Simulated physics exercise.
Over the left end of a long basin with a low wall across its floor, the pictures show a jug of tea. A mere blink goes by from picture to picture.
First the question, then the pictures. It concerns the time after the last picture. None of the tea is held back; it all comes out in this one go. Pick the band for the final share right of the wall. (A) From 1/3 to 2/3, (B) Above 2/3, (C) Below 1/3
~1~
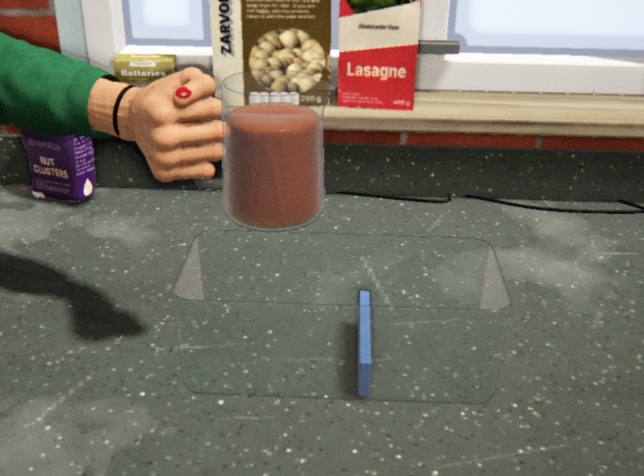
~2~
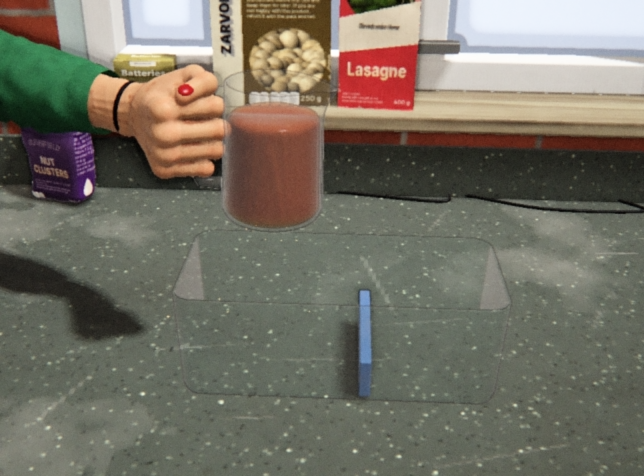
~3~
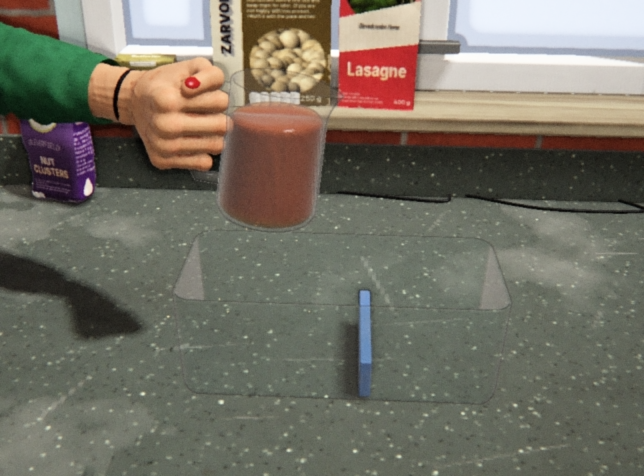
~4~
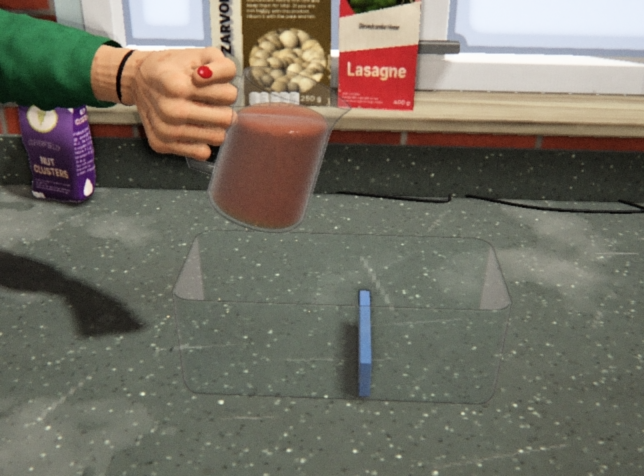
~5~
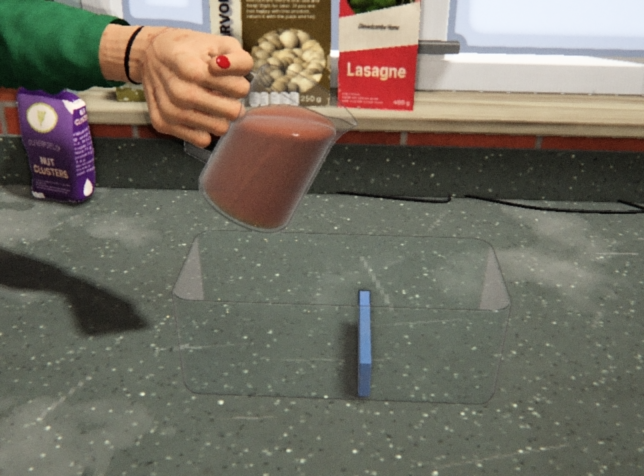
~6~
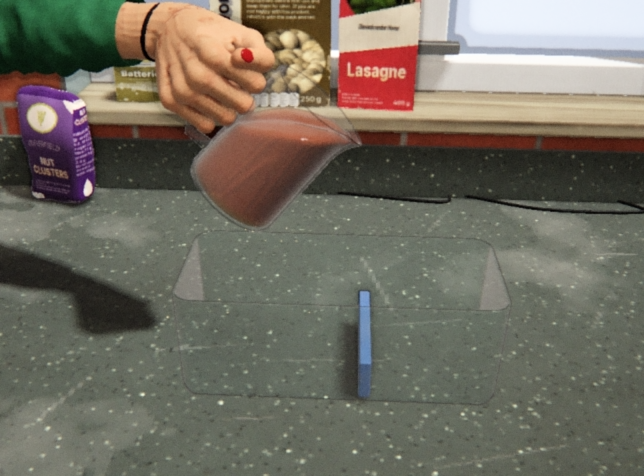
Above 2/3 (B).
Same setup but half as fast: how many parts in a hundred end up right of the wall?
Around 90 in a hundred.
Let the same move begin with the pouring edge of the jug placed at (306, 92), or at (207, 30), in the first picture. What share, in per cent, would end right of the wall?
Roughly 65 percent on the first try and 5 percent on the second.
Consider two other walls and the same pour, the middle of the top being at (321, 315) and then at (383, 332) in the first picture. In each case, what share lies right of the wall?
It would come to roughly 95 per cent the first time and roughly 75 per cent the second.
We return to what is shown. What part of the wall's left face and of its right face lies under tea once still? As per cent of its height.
The left comes to 0 % and the right to 80 %.
A moment on, the jug is tipped right over and 64 per cent is still to pour, 0 is left of the wall and 13 right of it.
Next, the jug is tipped right over and 20 per cent is still to pour, 1 is left of the wall and 60 right of it.
Then the jug is tipped right over and 4 per cent is still to pour, 4 is left of the wall and 82 right of it.
Later the jug is tipped right over and 1 per cent is still to pour, 5 is left of the wall and 90 right of it.
In the end 6 per cent lies left of the wall, 91 right of it and 3 outside.
